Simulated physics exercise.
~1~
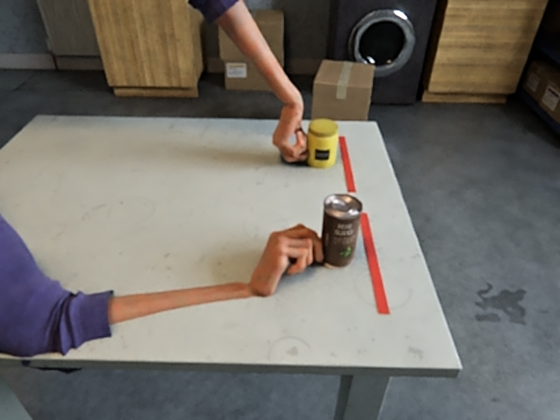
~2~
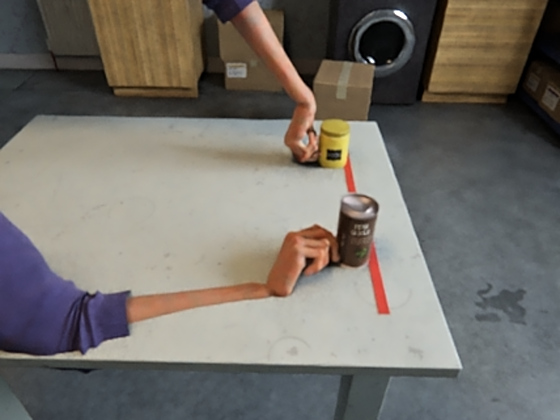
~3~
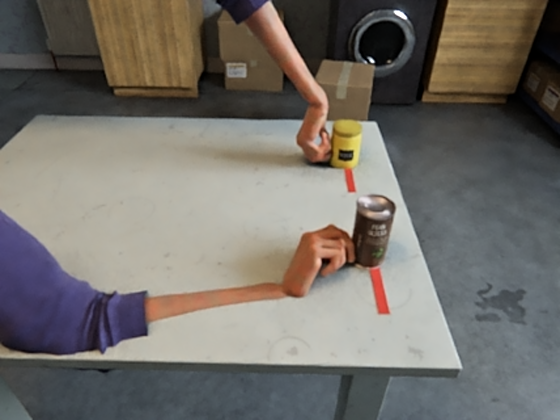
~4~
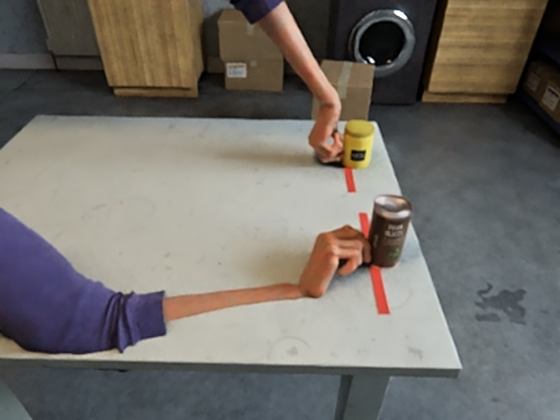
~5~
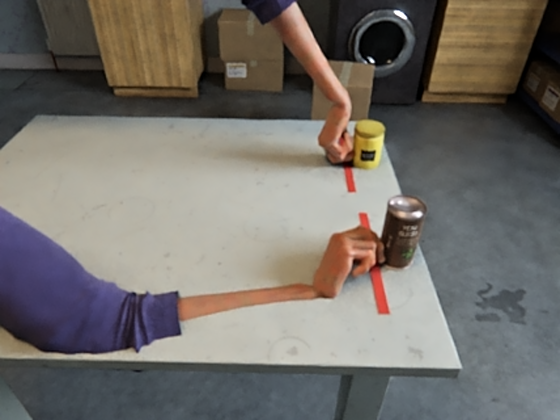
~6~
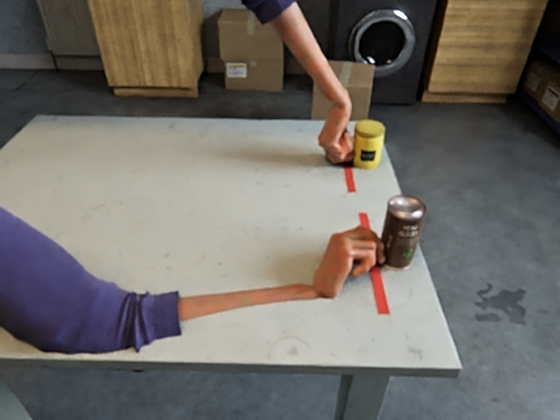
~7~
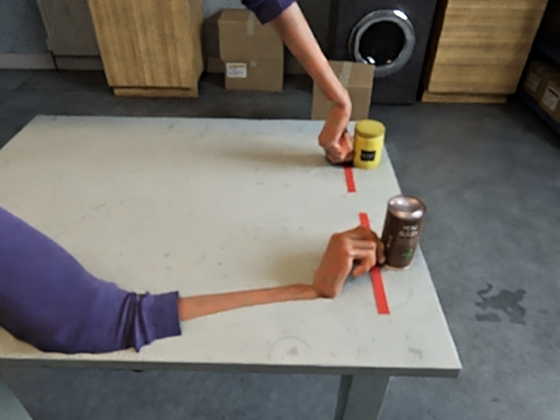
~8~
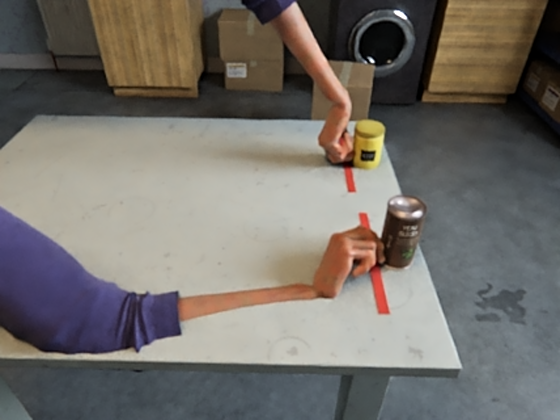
Two arms in purple sleeves reach over a pale, smooth table, seen from a fixed spot slightly above, with wooden cabinets, cardboard boxes and a dark washing machine behind. The nearer hand rests against a brown tin, and the farther hand against a yellow jar, each just left of a strip of red tape near the table's right end. Both hands slowly push the tin and jar to the right, over the tape and closer to the edge. The hands then stop just past the strips and hold still. The tin and jar remain upright on the table.
